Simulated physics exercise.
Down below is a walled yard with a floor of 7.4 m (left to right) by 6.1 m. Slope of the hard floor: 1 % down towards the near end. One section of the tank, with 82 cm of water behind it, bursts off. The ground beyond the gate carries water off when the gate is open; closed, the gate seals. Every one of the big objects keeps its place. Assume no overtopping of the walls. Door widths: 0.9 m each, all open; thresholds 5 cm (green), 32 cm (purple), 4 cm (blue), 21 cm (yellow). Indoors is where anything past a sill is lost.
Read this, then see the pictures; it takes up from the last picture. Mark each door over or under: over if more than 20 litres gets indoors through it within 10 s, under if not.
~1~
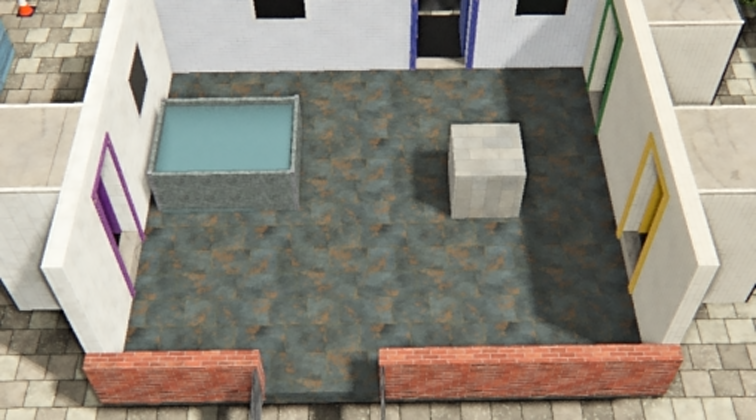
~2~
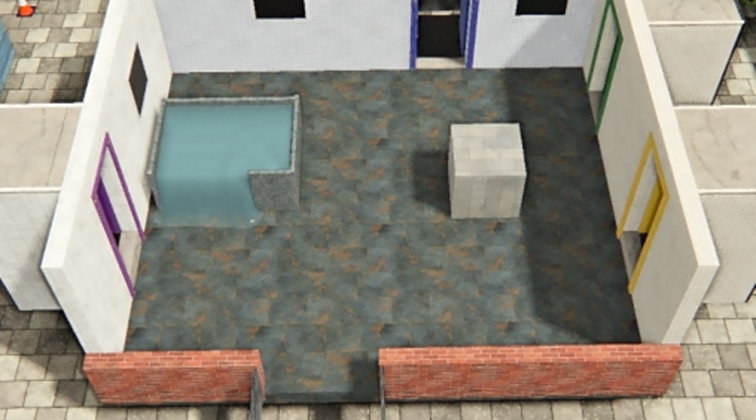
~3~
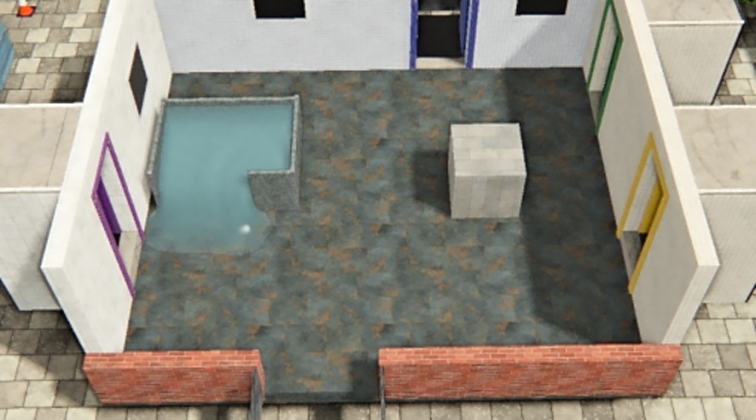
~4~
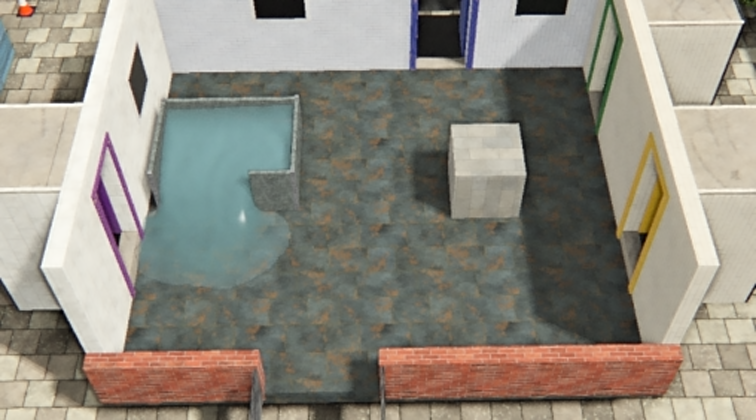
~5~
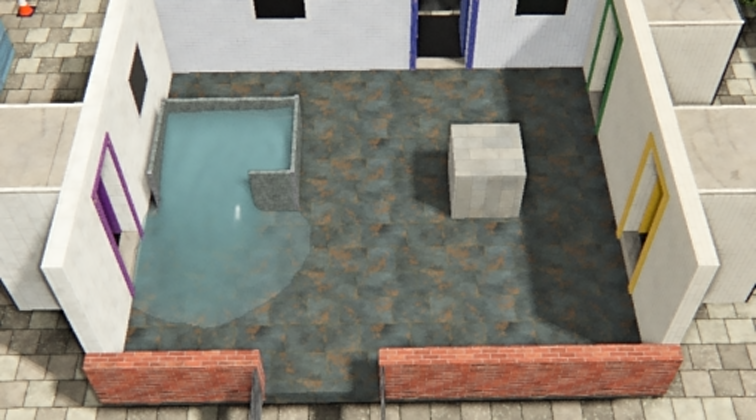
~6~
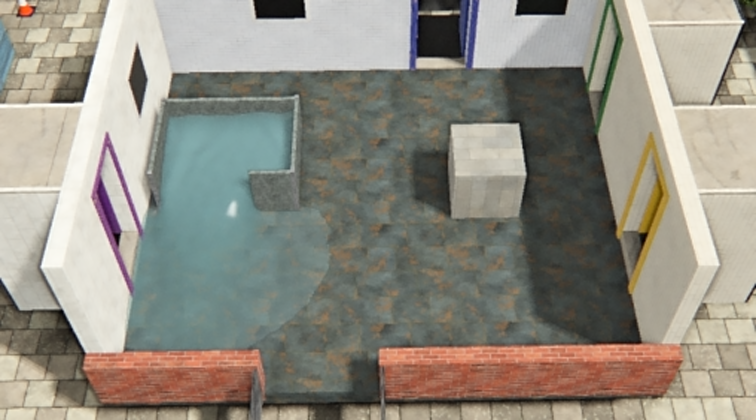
Green door: Under, purple door: Under, blue door: Under, yellow door: Under.
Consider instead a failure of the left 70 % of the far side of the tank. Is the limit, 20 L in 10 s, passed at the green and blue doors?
Lab note: Vs limit, green door limit exceeded; blue door inside limit.
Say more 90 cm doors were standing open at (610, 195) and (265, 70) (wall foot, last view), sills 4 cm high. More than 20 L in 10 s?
Per doorway, in order: Sufficient / insufficient.
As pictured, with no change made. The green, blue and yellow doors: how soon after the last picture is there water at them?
Green: 4.5 s; blue: 6.0 s; yellow: 3.2 s.
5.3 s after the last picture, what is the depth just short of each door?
Centimetres: Green 2 / purple 12 / blue 0 / yellow 14.
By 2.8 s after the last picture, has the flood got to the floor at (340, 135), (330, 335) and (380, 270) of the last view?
Untouched, submerged, submerged.
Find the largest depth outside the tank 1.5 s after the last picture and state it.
Roughly 48 cm.
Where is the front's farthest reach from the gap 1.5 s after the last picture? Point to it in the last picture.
I'd mark it close to (455, 374).
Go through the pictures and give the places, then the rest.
In the first frame, still water, 82 cm deep, in the tank at (226, 138).
In the second frame, water pours out at (206, 195) and has run 0.9 m, to (156, 214); typically 10 cm deep outside, 82 cm at the tank's back.
In the third frame, the front is at (145, 233), 1.1 m from the gap at (207, 197); 1.3 m2 of floor is under water; 76 cm left at the back of the tank.
In the fourth frame, the front is at (232, 283), 1.5 m from the gap at (207, 199); 2.6 m2 of floor is under water; 71 cm left at the back of the tank.
In the fifth frame, the front is at (216, 322), 2.1 m from the gap at (207, 199); 4.3 m2 of floor is under water; 70 cm left at the back of the tank.
In the sixth frame, the front is at a hidden place, 2.8 m from the gap at (207, 199); 6.3 m2 of floor is under water; 62 cm left at the back of the tank.
Then, 0.7 s after the last picture water covers 25 % of the floor and is deepest (68 cm) near (119, 379); green door not reached, purple door 34 cm at the sill, 0 L in, blue door not reached, yellow door not reached.
Then, 1.5 s after the last picture water covers 20 % of the floor and is deepest (48 cm) near (132, 379); green door not reached, purple door 23 cm at the sill, 1 L in, blue door not reached, yellow door not reached.
Then, 2.8 s after the last picture water covers 45 % of the floor and is deepest (25 cm) near (119, 379); green door not reached, purple door 20 cm at the sill, 1 L in, blue door not reached, yellow door not reached.
Then, 5.3 s after the last picture water covers 70 % of the floor and is deepest (18 cm) near (584, 372); green door 2 cm at the sill, 0 L in, purple door 12 cm at the sill, 1 L in, blue door not reached, yellow door 14 cm at the sill, 0 L in.
Then, 9.3 s after the last picture water covers 85 % of the floor and is deepest (11 cm) near (442, 374); green door 5 cm at the sill, 0 L in, purple door 5 cm at the sill, 1 L in, blue door 5 cm at the sill, 2 L in, yellow door 8 cm at the sill, 0 L in.
